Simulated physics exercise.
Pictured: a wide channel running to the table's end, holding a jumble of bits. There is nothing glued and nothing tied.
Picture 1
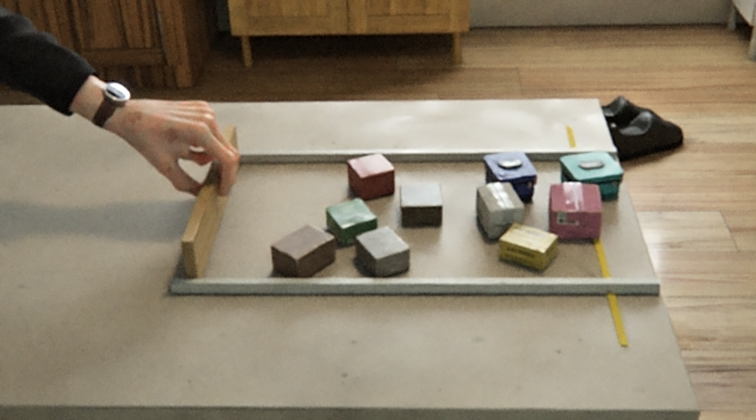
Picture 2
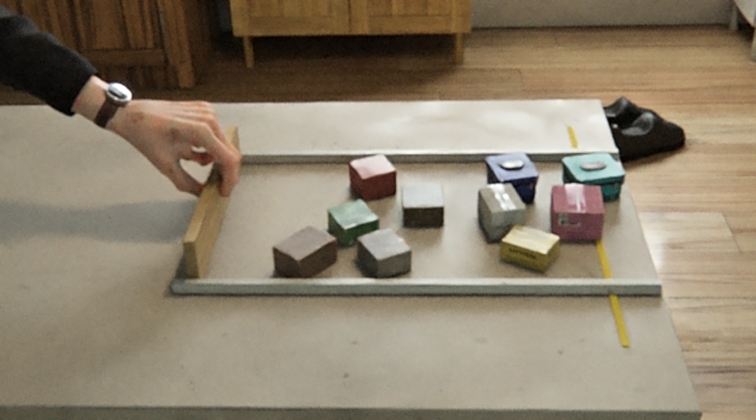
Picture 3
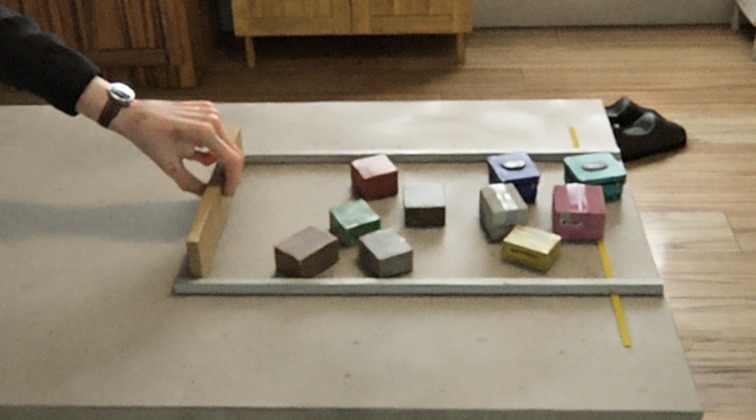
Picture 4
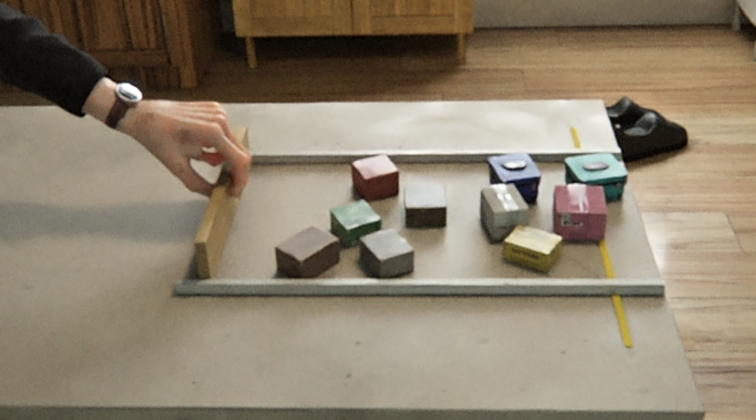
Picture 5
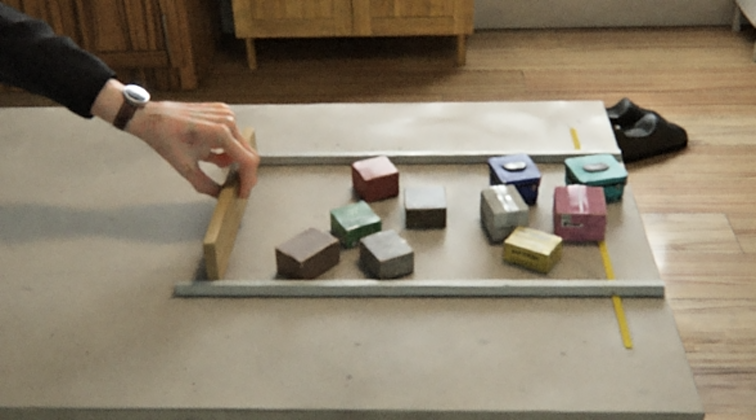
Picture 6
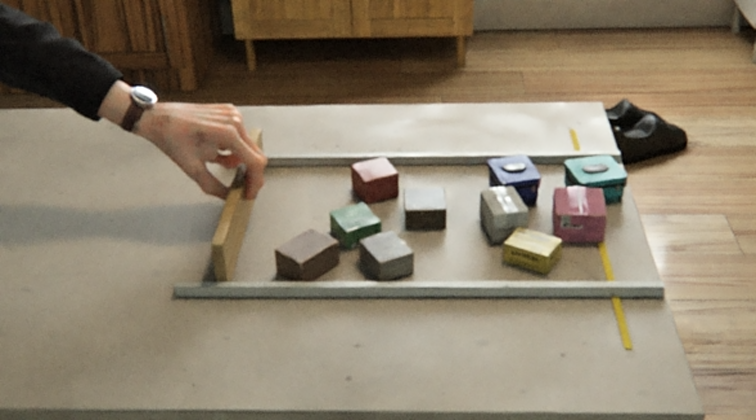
On a table channel, a hand slides a wooden board slightly right toward unmoving colored blocks.
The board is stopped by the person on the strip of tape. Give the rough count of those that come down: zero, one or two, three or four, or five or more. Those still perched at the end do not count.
Most likely the sweep will knock off at least five.
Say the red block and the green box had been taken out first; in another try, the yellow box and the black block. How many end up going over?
5, then 5.
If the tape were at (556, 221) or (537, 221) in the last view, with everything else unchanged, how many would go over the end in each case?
You'd get 3 the first time and 2 the second.
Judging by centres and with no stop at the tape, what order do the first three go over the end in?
First the turquoise case, next the pink box, then the yellow box.
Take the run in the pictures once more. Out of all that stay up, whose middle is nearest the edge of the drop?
Green box.
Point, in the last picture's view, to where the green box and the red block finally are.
About (626, 222), and about (607, 180).
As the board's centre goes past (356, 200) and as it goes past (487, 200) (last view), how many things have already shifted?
Note: First position 4; second position 10.
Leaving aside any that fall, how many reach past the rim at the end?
Tally: 1.
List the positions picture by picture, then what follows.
In the first frame, turquoise case (590, 177); pink box (575, 211); yellow box (529, 246); board (214, 198); tape (591, 217).
In the second frame, pink box (576, 212); black block (423, 205).
In the third frame, yellow box (532, 248); board (219, 198).
In the fourth frame, turquoise case (595, 178); blue case (514, 179).
In the fifth frame, pink box (579, 213); grey block (387, 255).
In the sixth frame, turquoise case (594, 180); pink box (579, 214); yellow box (532, 250); board (241, 201); tape (596, 220).
A little later, none off yet; turquoise case at rest near (594, 180); pink box at rest near (579, 214); yellow box at rest near (532, 250).
Next, none off yet; turquoise case moving near (607, 180); pink box shifted about its own width near (621, 221); yellow box shifted about its own width near (591, 249).
When it is over, the number that fall off is five or more; down, grey block, black block, white box, blue case, yellow box, pink box and turquoise case.
